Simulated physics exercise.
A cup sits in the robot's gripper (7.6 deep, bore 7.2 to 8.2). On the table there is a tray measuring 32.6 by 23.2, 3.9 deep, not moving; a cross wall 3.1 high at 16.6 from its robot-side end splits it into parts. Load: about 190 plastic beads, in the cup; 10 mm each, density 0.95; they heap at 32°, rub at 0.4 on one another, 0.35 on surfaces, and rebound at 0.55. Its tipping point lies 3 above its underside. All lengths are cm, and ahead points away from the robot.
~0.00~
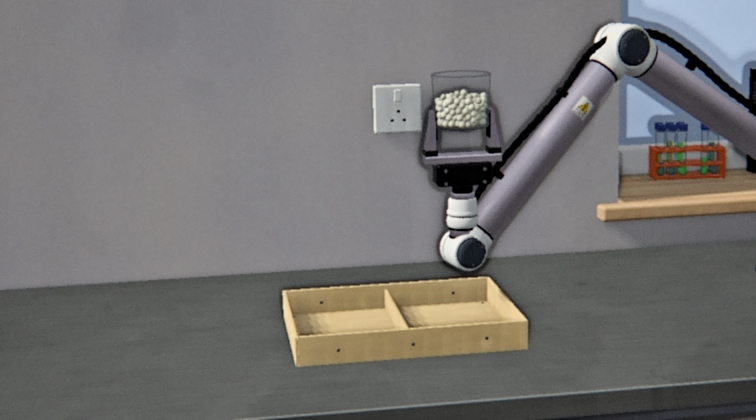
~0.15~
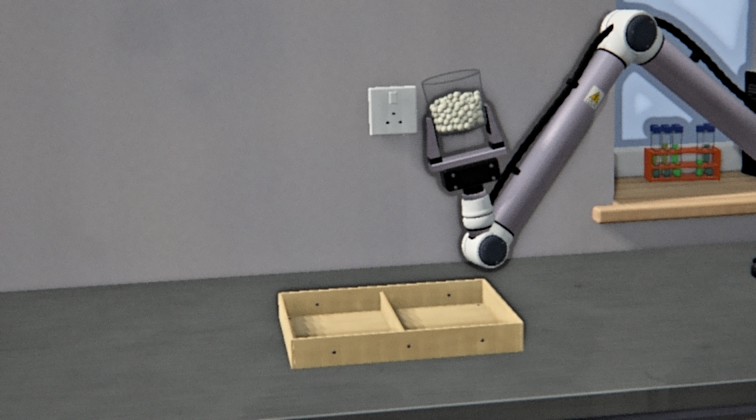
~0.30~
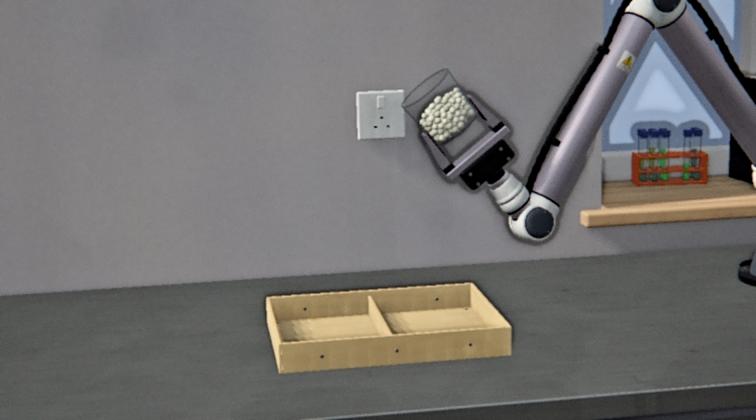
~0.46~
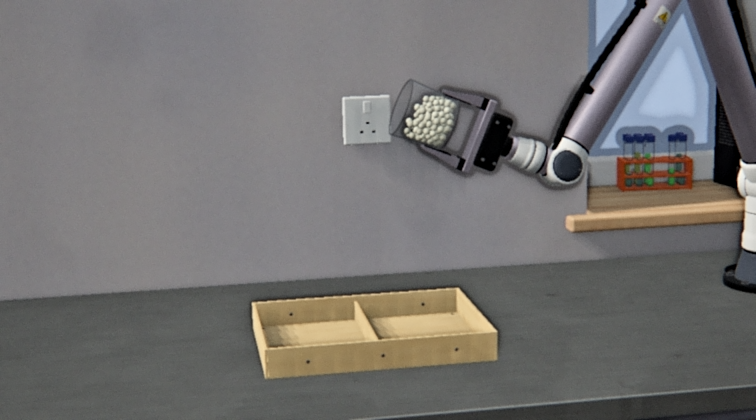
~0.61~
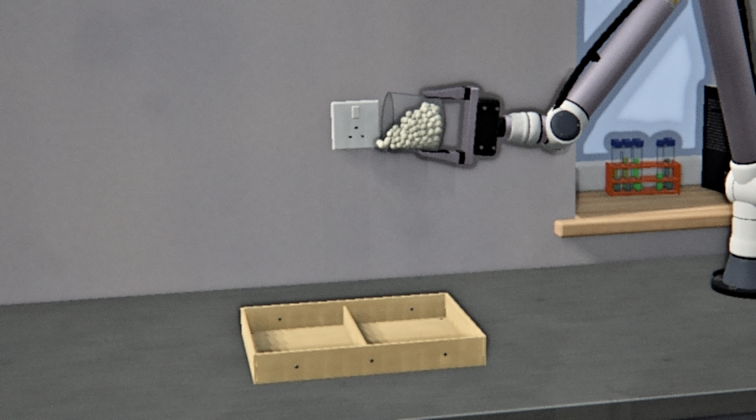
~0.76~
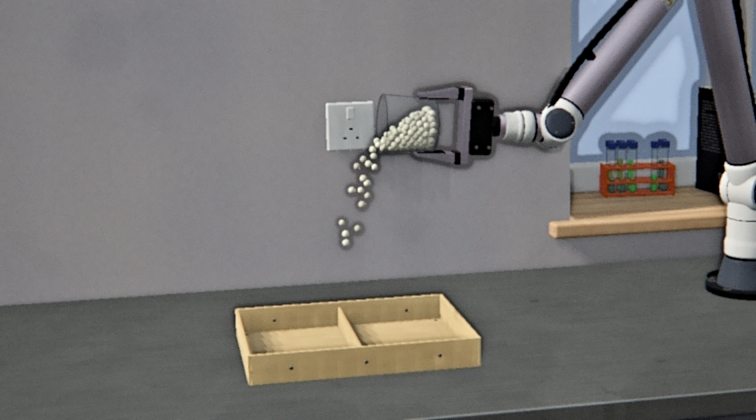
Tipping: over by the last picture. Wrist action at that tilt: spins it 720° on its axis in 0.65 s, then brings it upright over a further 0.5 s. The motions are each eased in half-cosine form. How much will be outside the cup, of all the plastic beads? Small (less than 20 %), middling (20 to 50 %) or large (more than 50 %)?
Large.
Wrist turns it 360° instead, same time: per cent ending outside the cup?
In that case you'd get close to 60 per cent.
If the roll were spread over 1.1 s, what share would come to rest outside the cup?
I'd expect approximately 75 per cent then.
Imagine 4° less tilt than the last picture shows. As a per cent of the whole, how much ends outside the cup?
Roughly 45 %.
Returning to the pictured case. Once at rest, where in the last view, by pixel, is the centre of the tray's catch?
In the last view, around (304, 353).
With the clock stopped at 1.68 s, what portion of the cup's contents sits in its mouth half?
Near 40 per cent lies in the mouth half.
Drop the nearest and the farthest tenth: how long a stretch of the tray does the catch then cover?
Length of tray covered: Approx. 18 cm.
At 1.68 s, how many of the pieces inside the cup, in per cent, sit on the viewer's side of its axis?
Share noted: Close to 60 per cent.
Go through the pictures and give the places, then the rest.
In the first picture, the cup middle at (461, 101), upright; upper third of the load around (462, 101), from x 440 to 485, top at y 95; 194 in the cup.
In the second picture, the cup middle at (456, 103), tipped 11°; upper third of the load around (459, 103), from x 435 to 480, top at y 95.
In the third picture, the cup middle at (442, 109), tipped 38°; upper third of the load around (451, 105), from x 425 to 470, top at y 90.
In the fourth picture, the cup middle at (426, 116), tipped 67°; upper third of the load around (436, 108), from x 405 to 455, top at y 100.
In the fifth picture, the cup middle at (414, 123), tipped 85°; upper third of the load around (426, 118), from x 380 to 440, top at y 105.
In the sixth picture, the cup middle at (409, 124), tipped 86°; upper third of the load around (420, 123), from x 340 to 435, top at y 110; 178 in the cup, 16 in flight or on a rim.
After 1.22 s, tipped 86°, highest piece 37 above the table; 110 in the cup, 40 in the far-side part, 12 in the robot-side part, 1 on the table or floor, 31 in flight or on a rim.
After 1.68 s, tipped 38°, highest piece 36 above the table; 87 in the far-side part, 71 in the cup, 23 in the robot-side part, 6 on the table or floor, 7 in flight or on a rim.
After 2.11 s, upright, highest piece 35 above the table; 92 in the far-side part, 71 in the cup, 24 in the robot-side part, 7 on the table or floor.
After 2.81 s, upright, highest piece 35 above the table; 92 in the far-side part, 71 in the cup, 24 in the robot-side part, 7 on the table or floor.
In the end, 92 in the far-side part, 71 in the cup, 24 in the robot-side part, 7 on the table or floor. That is 63 % outside the cup.
